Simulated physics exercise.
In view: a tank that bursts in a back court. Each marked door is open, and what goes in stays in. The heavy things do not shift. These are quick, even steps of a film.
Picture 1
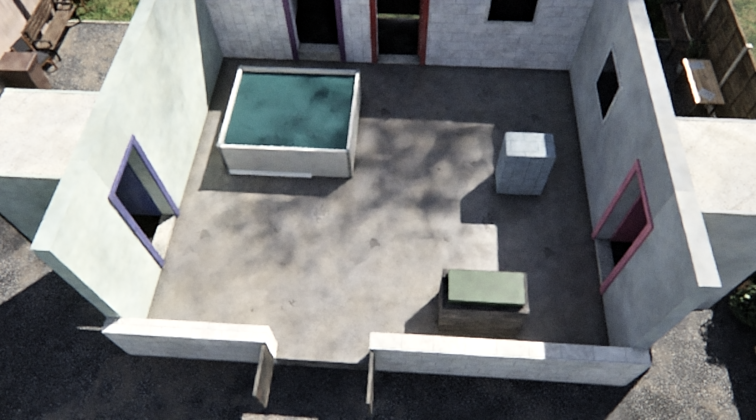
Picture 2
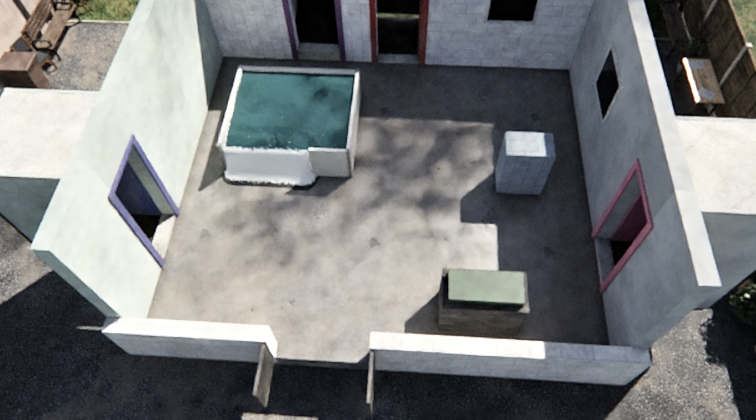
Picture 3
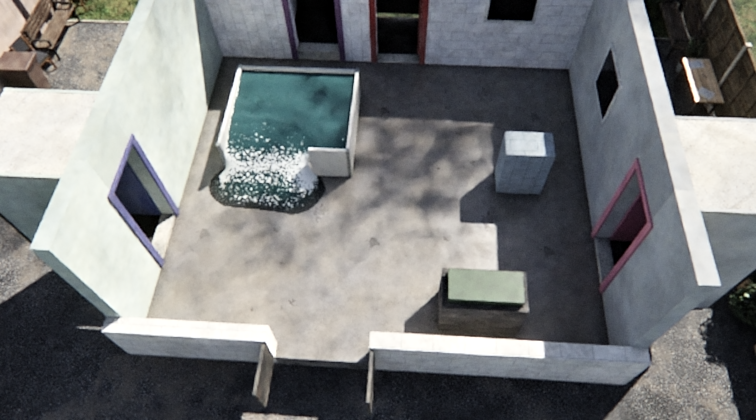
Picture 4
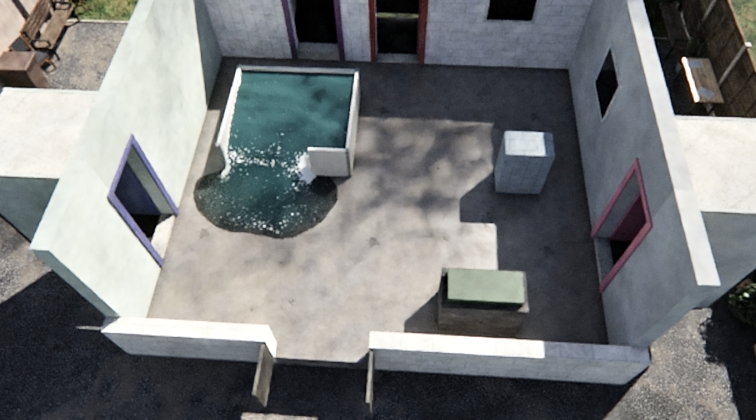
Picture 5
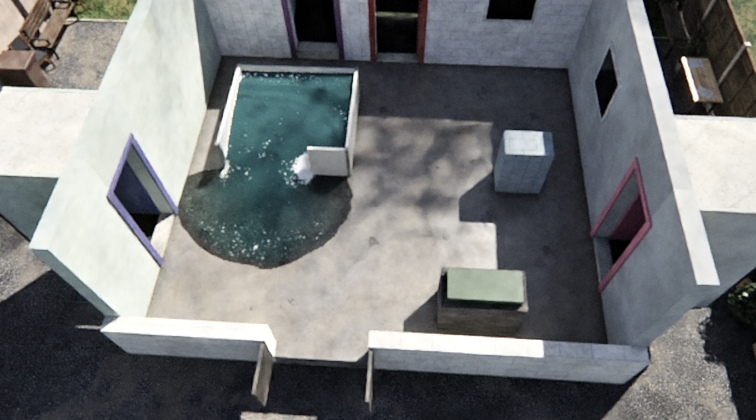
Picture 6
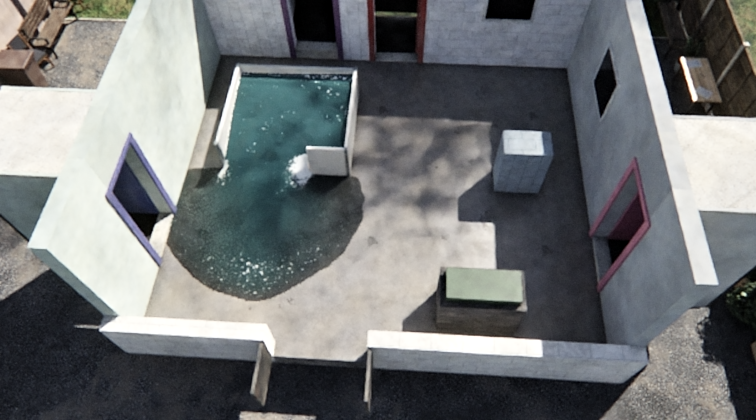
A white-walled tank of teal water bursts at its front in a roofless back court, seen from high above, with pale walls around a grey floor. A purple-framed opening is at left, a red-framed one at right, near a pale block and a green-topped box. White, foaming water pours through the gap, then spreads forward and sideways across the floor in a widening dark teal pool.
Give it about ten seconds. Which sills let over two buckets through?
The purple door admits no more than that; the pink door admits no more than that; the blue door lets in a lot; the red door admits no more than that.
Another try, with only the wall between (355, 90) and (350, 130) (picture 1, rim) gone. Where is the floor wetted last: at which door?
It is the blue-painted one.
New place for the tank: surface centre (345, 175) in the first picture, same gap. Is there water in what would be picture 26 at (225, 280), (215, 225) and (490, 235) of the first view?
In that order: Under water, wet, not flooded.
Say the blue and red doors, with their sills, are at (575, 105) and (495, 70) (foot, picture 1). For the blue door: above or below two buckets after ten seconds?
Then: Blue door is under.
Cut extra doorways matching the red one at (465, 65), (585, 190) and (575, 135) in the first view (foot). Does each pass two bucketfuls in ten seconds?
In turn: Keeps below it, takes more, lets less in.
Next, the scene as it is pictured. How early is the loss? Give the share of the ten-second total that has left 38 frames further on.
I make it 80 per cent.
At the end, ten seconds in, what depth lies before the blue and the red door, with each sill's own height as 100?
Near 70 and 0 in a hundred.
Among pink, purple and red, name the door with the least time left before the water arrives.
It is the door marked pink.
A moment on, water covers 30 % of the floor; the purple door not reached, the pink door not reached, the blue door wet at the sill, nothing in, the red door not reached.
Next, water covers 30 % of the floor; the purple door not reached, the pink door not reached, the blue door over two buckets in, the red door not reached.
Then, water covers 30 % of the floor; the purple door not reached, the pink door not reached, the blue door far over two buckets in, the red door not reached.
Later, water covers 60 % of the floor; the purple door not reached, the pink door wet at the sill, nothing in, the blue door far over two buckets in, the red door not reached.
In the end, water covers 90 % of the floor; the purple door wet at the sill, nothing in, the pink door under two buckets in, the blue door far over two buckets in, the red door not reached.
